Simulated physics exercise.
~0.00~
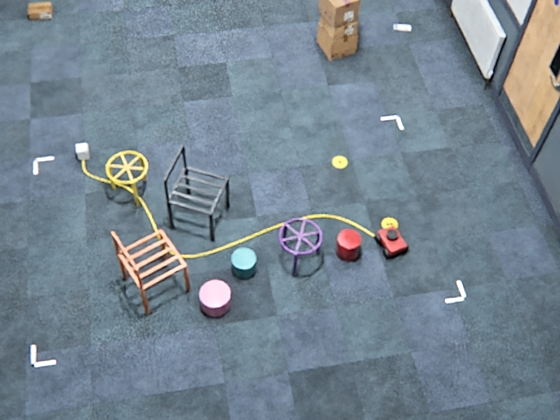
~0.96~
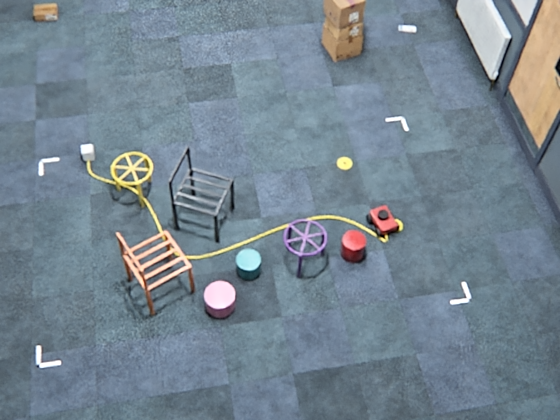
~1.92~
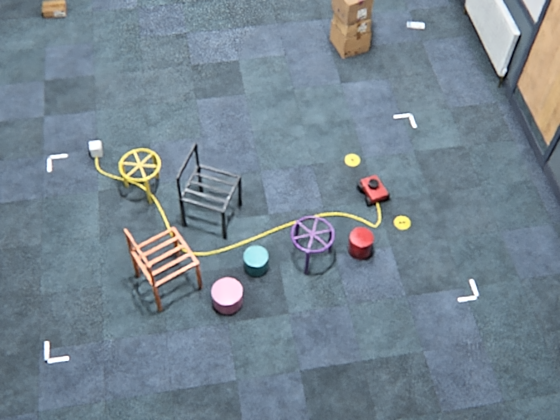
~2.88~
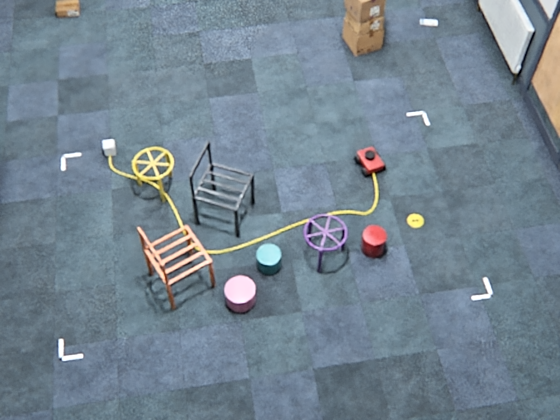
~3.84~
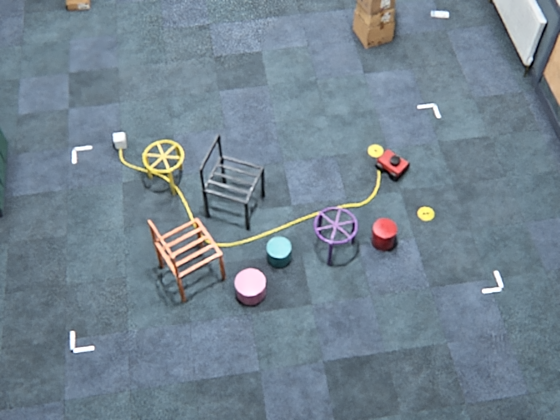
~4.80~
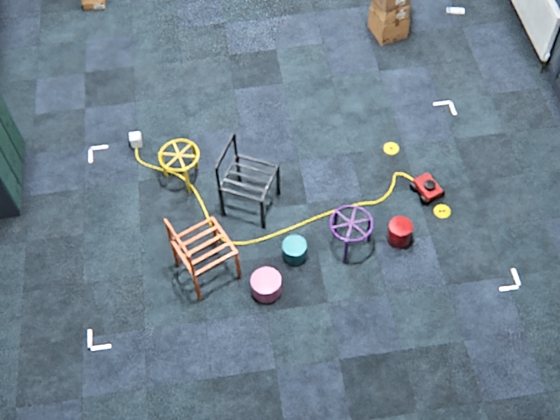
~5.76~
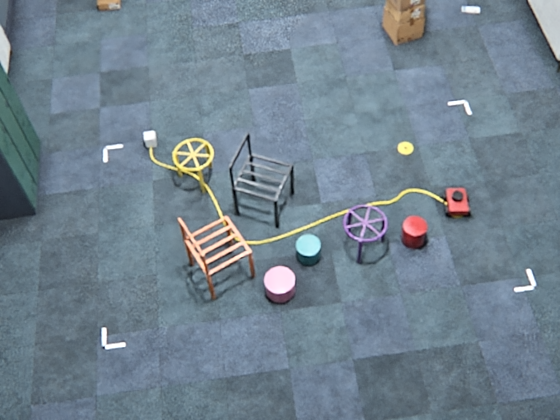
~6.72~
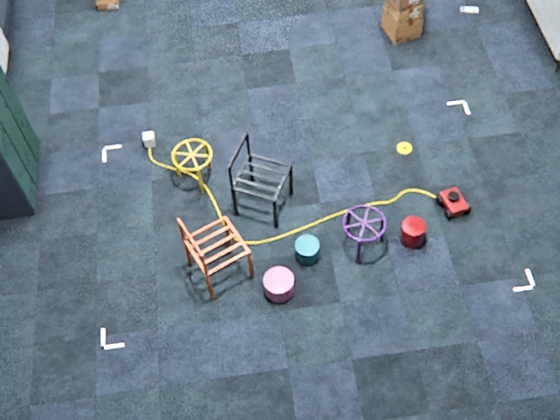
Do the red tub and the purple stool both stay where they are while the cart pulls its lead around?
Yes, both stay put. The red tub keeps its place and the purple stool is still standing where it was when the cart stops.
